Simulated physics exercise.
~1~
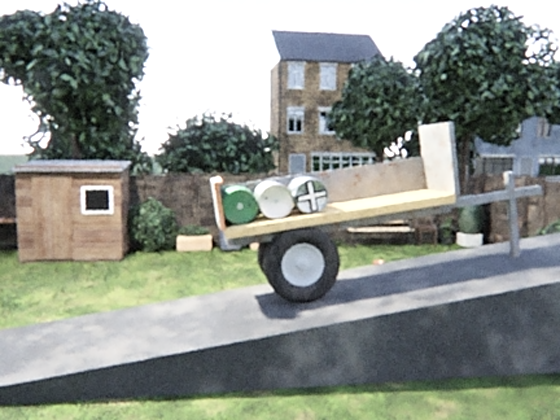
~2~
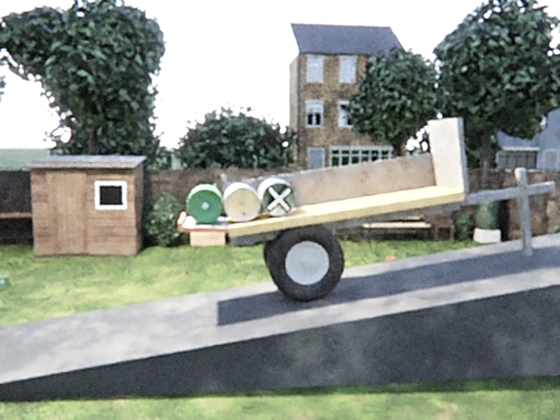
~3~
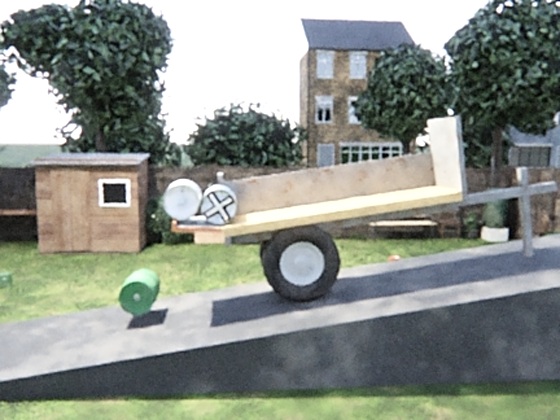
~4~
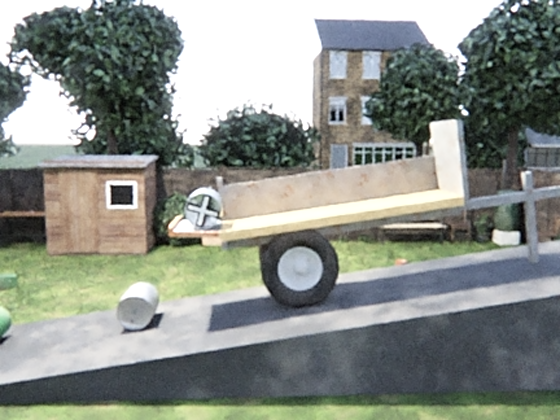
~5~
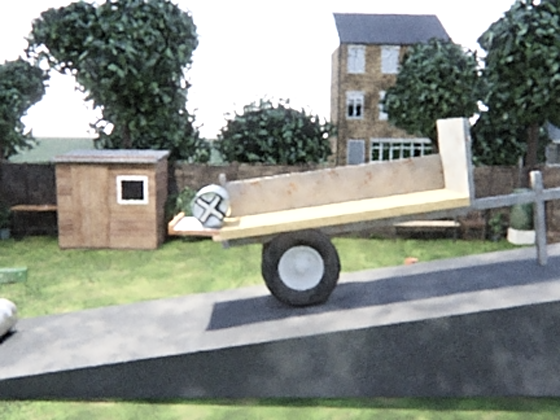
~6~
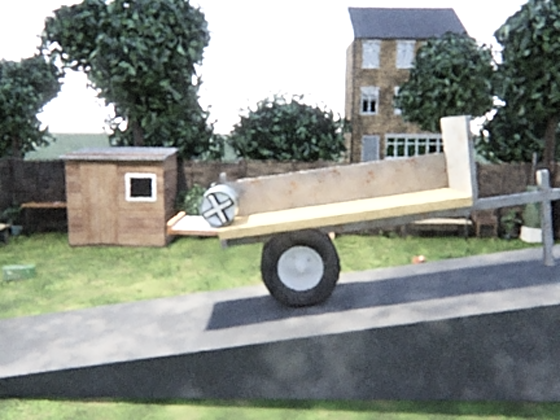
Three kegs, one green, one plain pale and one marked with a cross, sit at the lower left end of a trailer bed tilted on a sloping road, with a shed, trees and a brick house behind. The tailgate drops open and they roll left onto it. The green keg goes over the edge first and tumbles away down the slope. The plain pale keg follows, rolling off to the left. The crossed keg reaches the lowered gate, then rolls slightly back to the right. It ends still aboard, near the gate, with the other two gone.
